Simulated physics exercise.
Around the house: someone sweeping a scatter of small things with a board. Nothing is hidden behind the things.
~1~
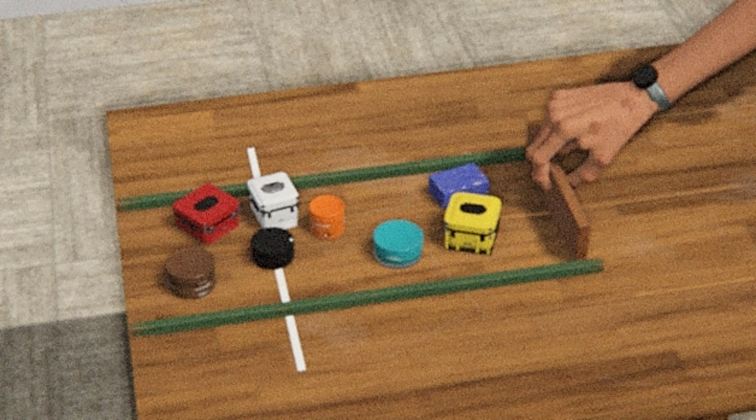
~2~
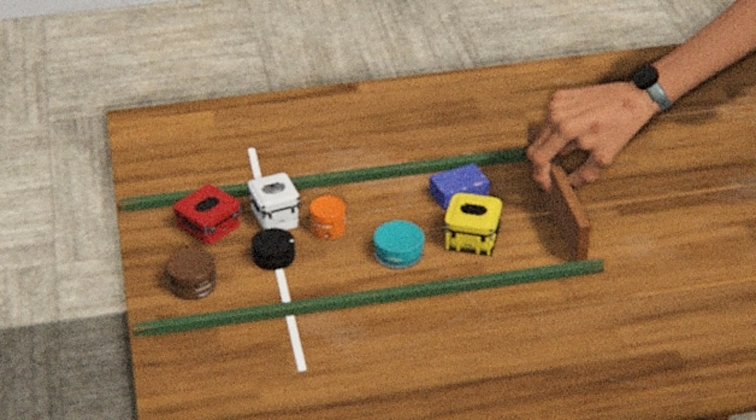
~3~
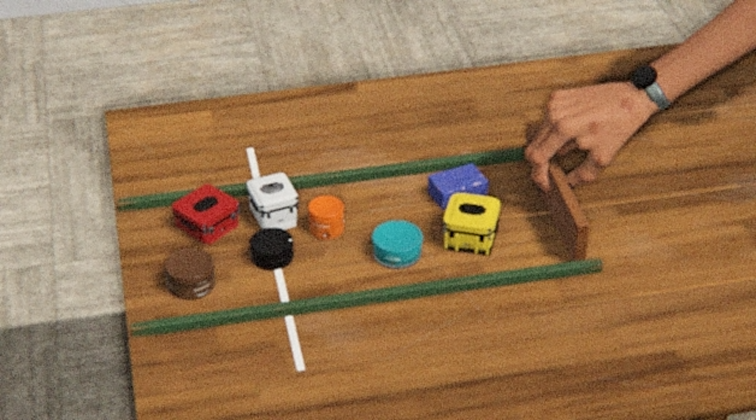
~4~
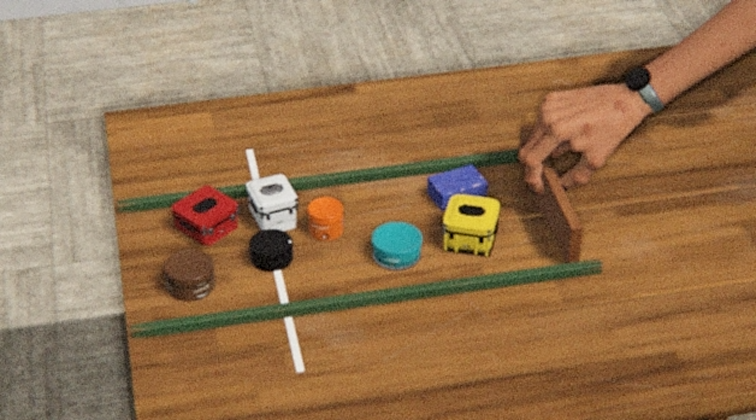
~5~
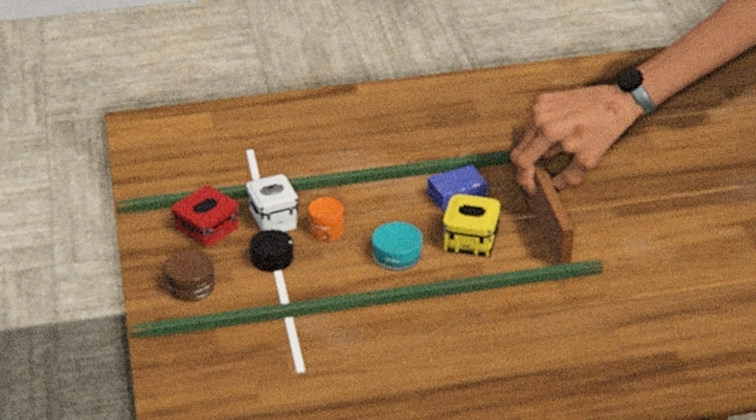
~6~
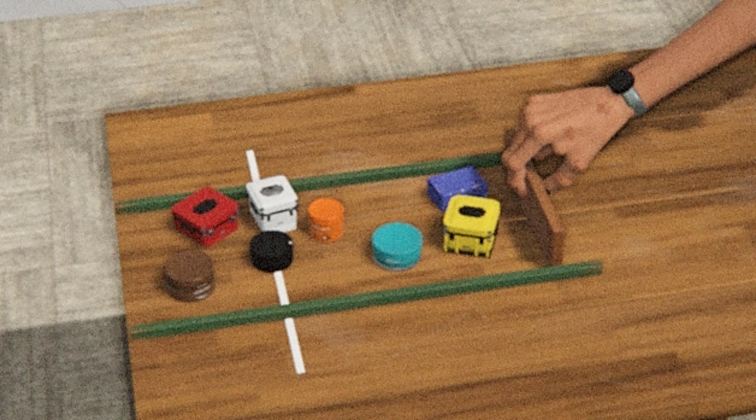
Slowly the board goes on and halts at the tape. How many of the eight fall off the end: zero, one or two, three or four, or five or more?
Here the number that fall off is zero.
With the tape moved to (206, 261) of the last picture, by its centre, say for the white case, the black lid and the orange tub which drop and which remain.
The white case is kept; the black lid holds on; the orange tub is kept.
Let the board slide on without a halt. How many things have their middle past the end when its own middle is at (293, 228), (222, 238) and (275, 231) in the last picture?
Place by place, 0, 2 and 0.
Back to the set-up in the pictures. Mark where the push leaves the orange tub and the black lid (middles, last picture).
Near (253, 230) and (187, 248).
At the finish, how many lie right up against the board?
It touches 3.
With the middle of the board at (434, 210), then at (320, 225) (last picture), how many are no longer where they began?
By then 3, and 7.
Soon after, none off yet; brown tub at rest near (190, 277); red case at rest near (206, 218); black lid at rest near (272, 252).
After that, none off yet; brown tub at rest near (190, 277); red case at rest near (206, 218); black lid at rest near (267, 252).
And then, none off yet; brown tub at rest near (189, 277); red case displaced about its own width near (175, 220); black lid displaced about its own width near (206, 250).
In the end, the number that fall off is zero.
